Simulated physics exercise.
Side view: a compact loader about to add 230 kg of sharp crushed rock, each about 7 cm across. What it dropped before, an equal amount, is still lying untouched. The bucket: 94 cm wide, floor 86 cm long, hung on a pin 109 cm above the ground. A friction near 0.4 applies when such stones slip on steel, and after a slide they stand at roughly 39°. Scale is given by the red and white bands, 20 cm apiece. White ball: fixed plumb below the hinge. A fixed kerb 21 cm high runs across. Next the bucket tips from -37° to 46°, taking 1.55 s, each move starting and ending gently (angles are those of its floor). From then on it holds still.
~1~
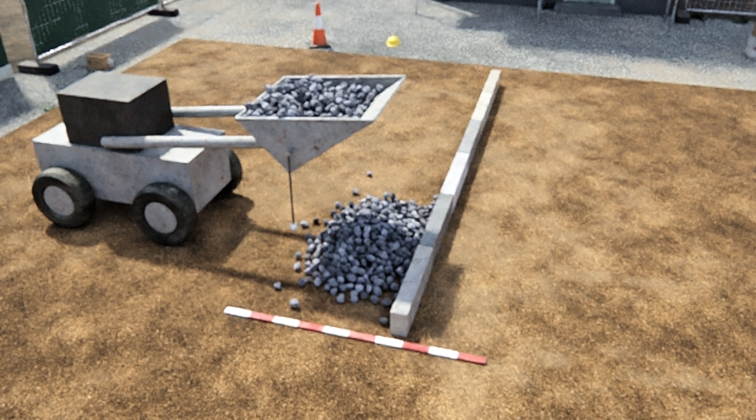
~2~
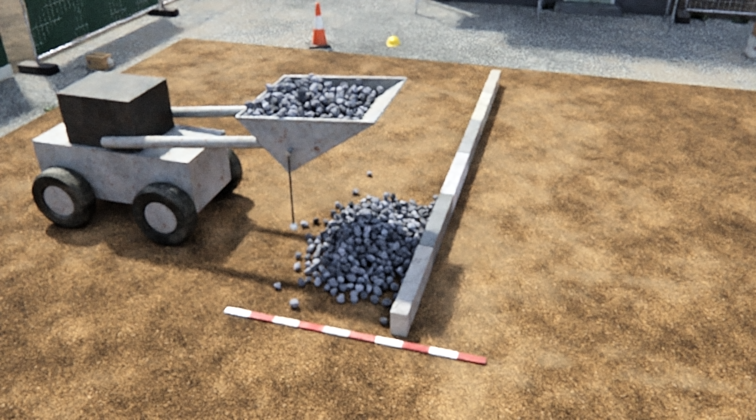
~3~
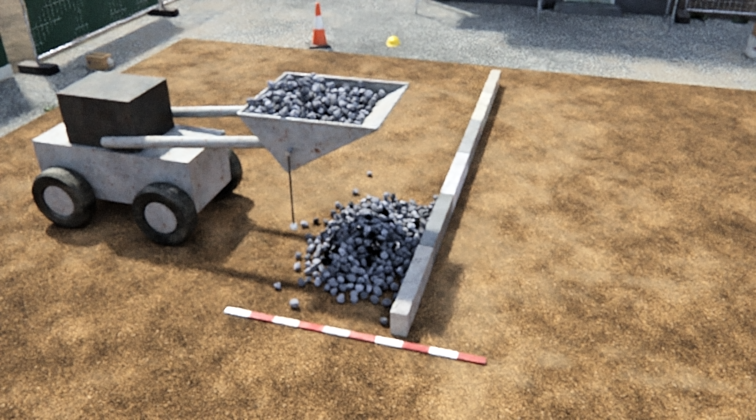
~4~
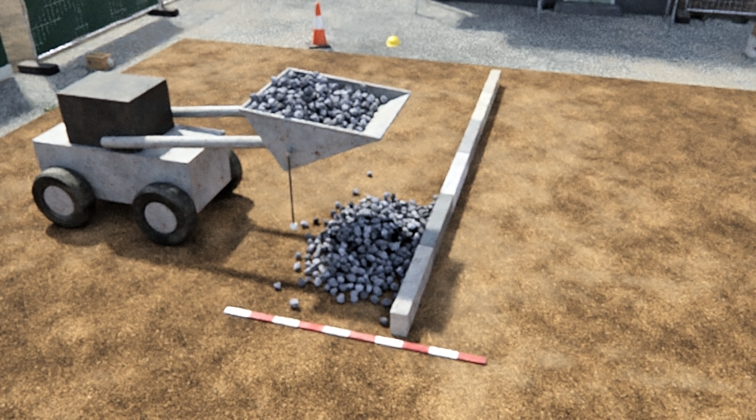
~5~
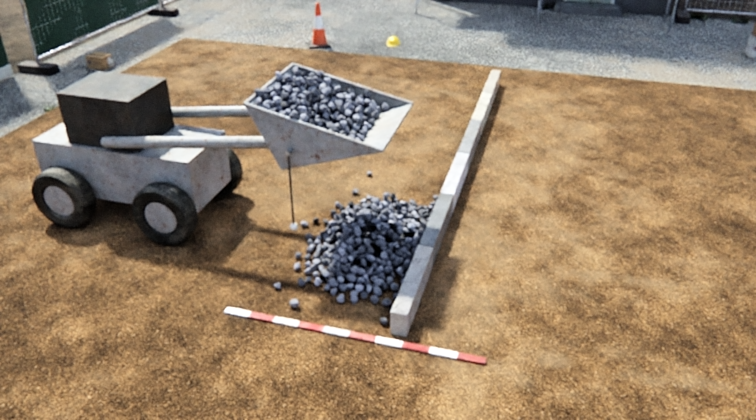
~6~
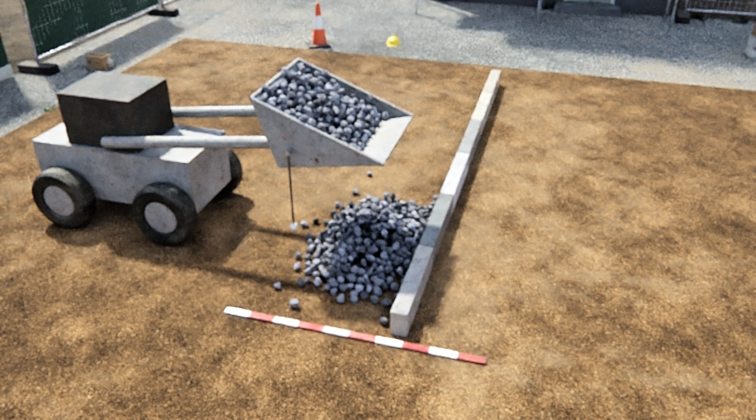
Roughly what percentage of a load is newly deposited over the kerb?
Around 3 per cent of a load is newly deposited there.
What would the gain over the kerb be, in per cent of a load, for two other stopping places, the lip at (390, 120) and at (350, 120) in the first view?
Roughly 10 and 0 per cent, in that order.
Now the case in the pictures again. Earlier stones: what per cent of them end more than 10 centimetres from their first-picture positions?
Close to 0 per cent.
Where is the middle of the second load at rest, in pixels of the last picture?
Roughly at (395, 229) in the last picture.
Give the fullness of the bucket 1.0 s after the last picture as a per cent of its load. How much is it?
Reading: Near 30 % of the load.
Then, 0.6 s after the last picture the floor is at 33°; in per cent of one load, 99 in the bucket, 101 on this side of the kerb; the foremost stones are at (418, 248).
Then, 1.0 s after the last picture the floor is at 46°; in per cent of one load, 31 in the bucket, 169 on this side of the kerb; the foremost stones are at (425, 229).
Then, 1.4 s after the last picture the floor is at 46°; in per cent of one load, 2 in the bucket, 196 on this side of the kerb, 2 over the kerb; the foremost stones are at (466, 254).
Then, 3.8 s after the last picture the floor is at 46°; in per cent of one load, 0 in the bucket, 197 on this side of the kerb, 3 over the kerb; the foremost stones are at (493, 265). Net gain over the kerb, 3.
